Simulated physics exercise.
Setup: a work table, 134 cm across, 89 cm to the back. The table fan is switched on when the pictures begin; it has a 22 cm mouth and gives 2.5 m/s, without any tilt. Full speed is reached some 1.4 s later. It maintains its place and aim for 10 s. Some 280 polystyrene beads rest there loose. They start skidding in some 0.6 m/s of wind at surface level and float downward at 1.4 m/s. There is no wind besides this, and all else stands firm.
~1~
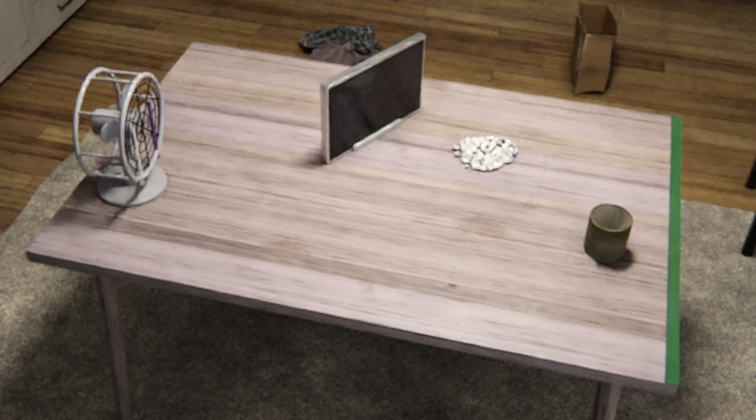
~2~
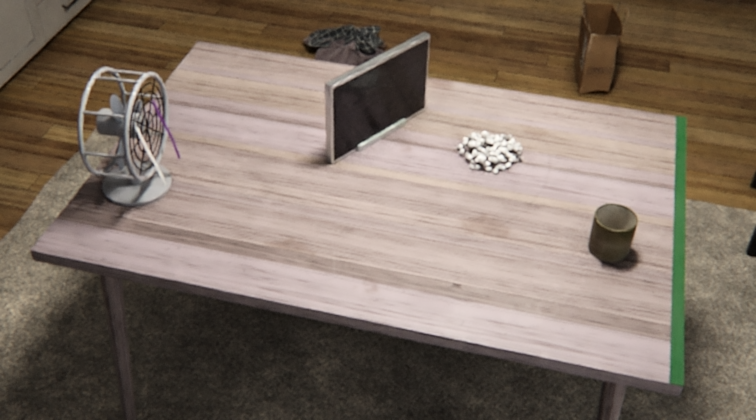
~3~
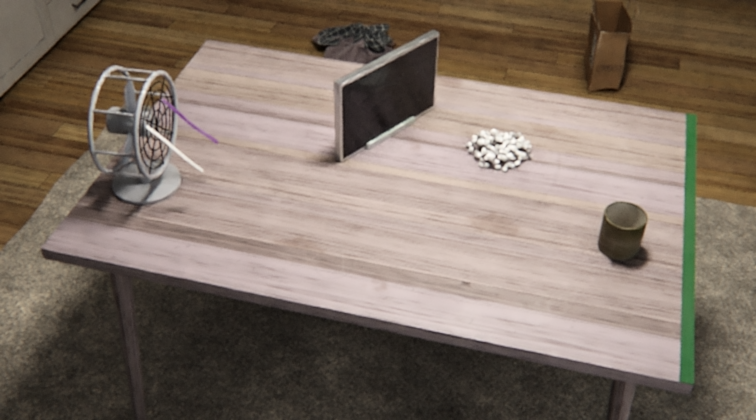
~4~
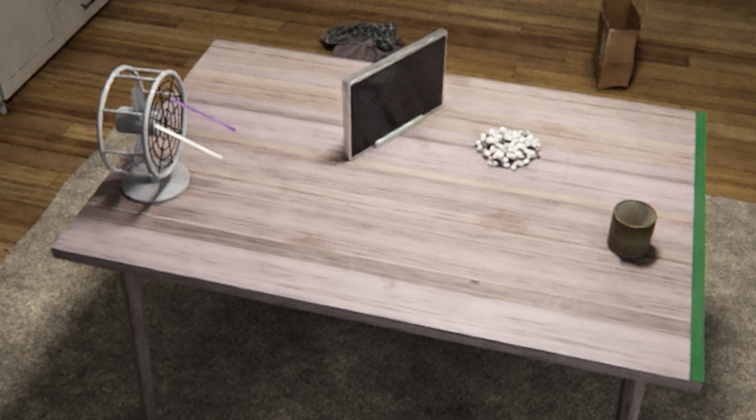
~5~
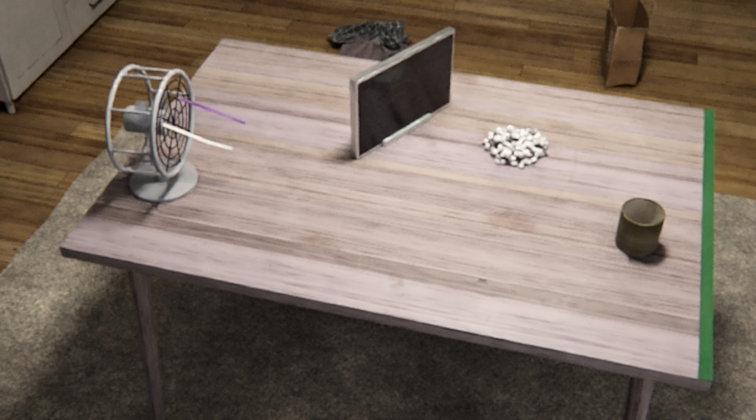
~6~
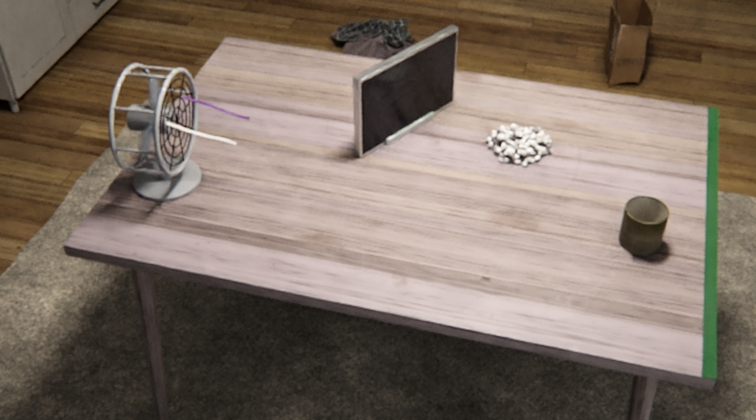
Two ribbons on a table fan lift and stream out while the white beads lie still.
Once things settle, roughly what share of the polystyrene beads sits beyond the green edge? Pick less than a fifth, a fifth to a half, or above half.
Roughly less than a fifth.
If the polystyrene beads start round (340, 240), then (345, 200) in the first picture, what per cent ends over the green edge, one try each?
About 25 and 60 in a hundred, in that order.
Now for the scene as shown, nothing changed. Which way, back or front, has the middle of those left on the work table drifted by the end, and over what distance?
Direction: Rearward; shift: About 15 cm.
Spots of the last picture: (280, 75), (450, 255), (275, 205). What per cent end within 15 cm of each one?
0 %, 0 %, 0 %.
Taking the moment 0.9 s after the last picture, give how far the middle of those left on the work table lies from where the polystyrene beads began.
I'd say close to 10 cm.
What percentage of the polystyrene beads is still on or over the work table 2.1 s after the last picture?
Roughly 100 per cent.
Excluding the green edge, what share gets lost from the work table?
About 0 %.
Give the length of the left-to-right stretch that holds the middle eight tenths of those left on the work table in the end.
40 cm, give or take.
Then, 0.9 s after the last picture, 95 % are on the move or not yet settled, 0 % are over the green edge; the middle of those still in play is near (543, 121).
Then, 2.1 s after the last picture, 0 % are on the move or not yet settled, 0 % are over the green edge; the middle of those still in play is near (571, 114).
Then, 4.4 s after the last picture, 0 % are on the move or not yet settled, 0 % are over the green edge; the middle of those still in play is near (571, 114).
Then, 8.9 s after the last picture, at the end, 0 % are over the green edge; the middle of those still in play is near (571, 114).
